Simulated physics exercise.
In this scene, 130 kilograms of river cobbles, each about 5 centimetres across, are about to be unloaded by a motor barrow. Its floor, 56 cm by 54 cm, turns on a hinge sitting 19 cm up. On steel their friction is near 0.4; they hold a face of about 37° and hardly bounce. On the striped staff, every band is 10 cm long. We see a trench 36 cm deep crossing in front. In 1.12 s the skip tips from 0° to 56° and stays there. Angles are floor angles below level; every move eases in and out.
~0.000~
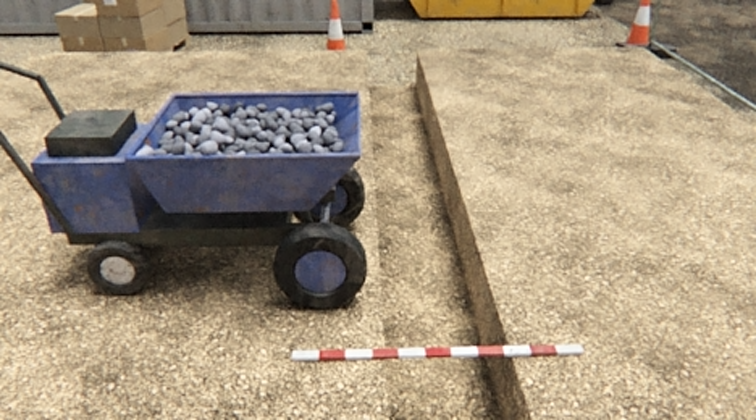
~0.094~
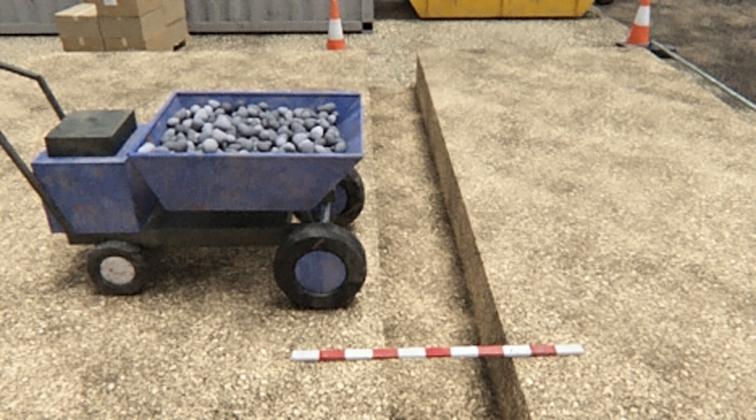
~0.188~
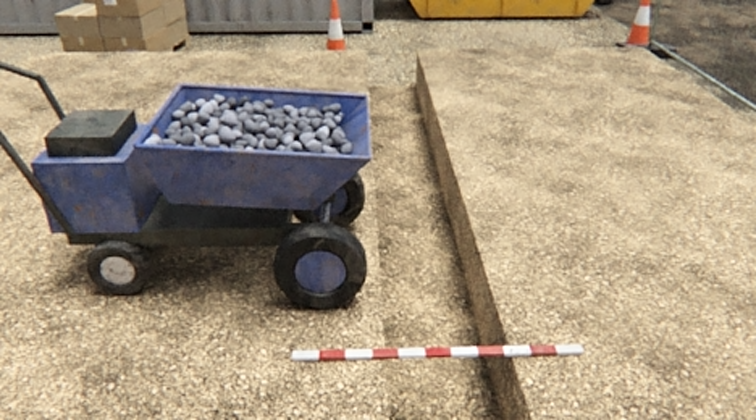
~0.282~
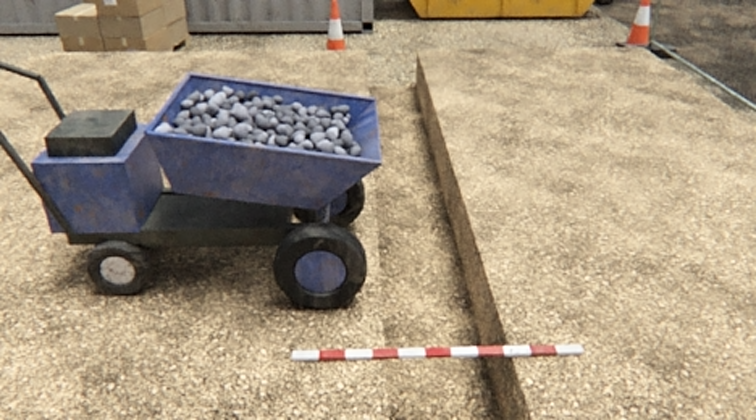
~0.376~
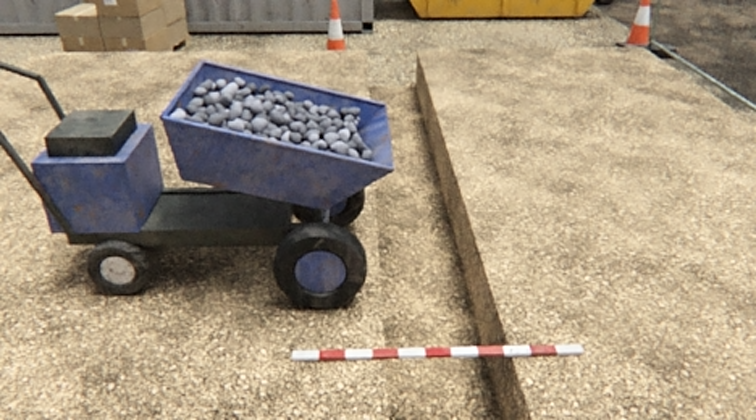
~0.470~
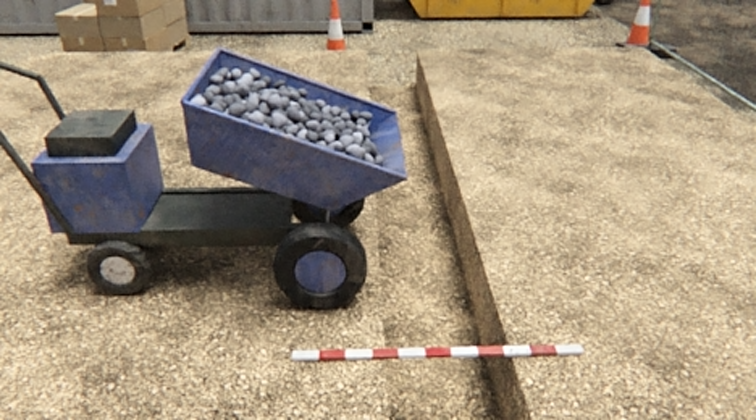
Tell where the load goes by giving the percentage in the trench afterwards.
About 43 per cent of the load is in the trench.
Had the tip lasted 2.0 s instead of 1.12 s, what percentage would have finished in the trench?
That would give about 55 percent.
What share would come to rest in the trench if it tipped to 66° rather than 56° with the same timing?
In that case near 60 per cent.
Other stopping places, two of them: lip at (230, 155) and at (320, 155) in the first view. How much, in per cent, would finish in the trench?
It comes to about 40 and 55 in a hundred.
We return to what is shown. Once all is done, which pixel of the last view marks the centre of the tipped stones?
I'd point somewhere around (463, 313).
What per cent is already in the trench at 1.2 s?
About 10%.
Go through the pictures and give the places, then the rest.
Lip at (360, 156), floor tilted 0°, highest stones at (255, 126), in the first picture.
Lip at (363, 156), floor tilted 1°, highest stones at (238, 123); the stones move at 0.2 m/s on average, in the second picture.
The skip is at 4°, its lip at (370, 159); the top of the load is at (208, 117); the stones move at 0.4 m/s on average, in the third picture.
Lip at (381, 163), floor tilted 9°, highest stones at (210, 105); the stones move at 0.5 m/s on average, in the fourth picture.
The skip is at 15°, its lip at (394, 170); the top of the load is at (213, 94); the stones move at 0.6 m/s on average, in the fifth picture.
Lip at (407, 178), floor tilted 21°, highest stones at (228, 83); the stones move at 0.7 m/s on average, in the sixth picture.
After 0.8 s the floor is at 47°; 100 % in the skip; the foremost stones are at (424, 181).
After 1.2 s the floor is at 56°; 89 % in the skip, 10 % in the trench, 2 % past the trench; the foremost stones are at (495, 250).
After 1.6 s the floor is at 56°; 63 % in the skip, 20 % in the trench, 17 % past the trench; the foremost stones are at (578, 265).
After 3.5 s the floor is at 56°; 39 % in the skip, 43 % in the trench, 19 % past the trench; the foremost stones are at (645, 239).
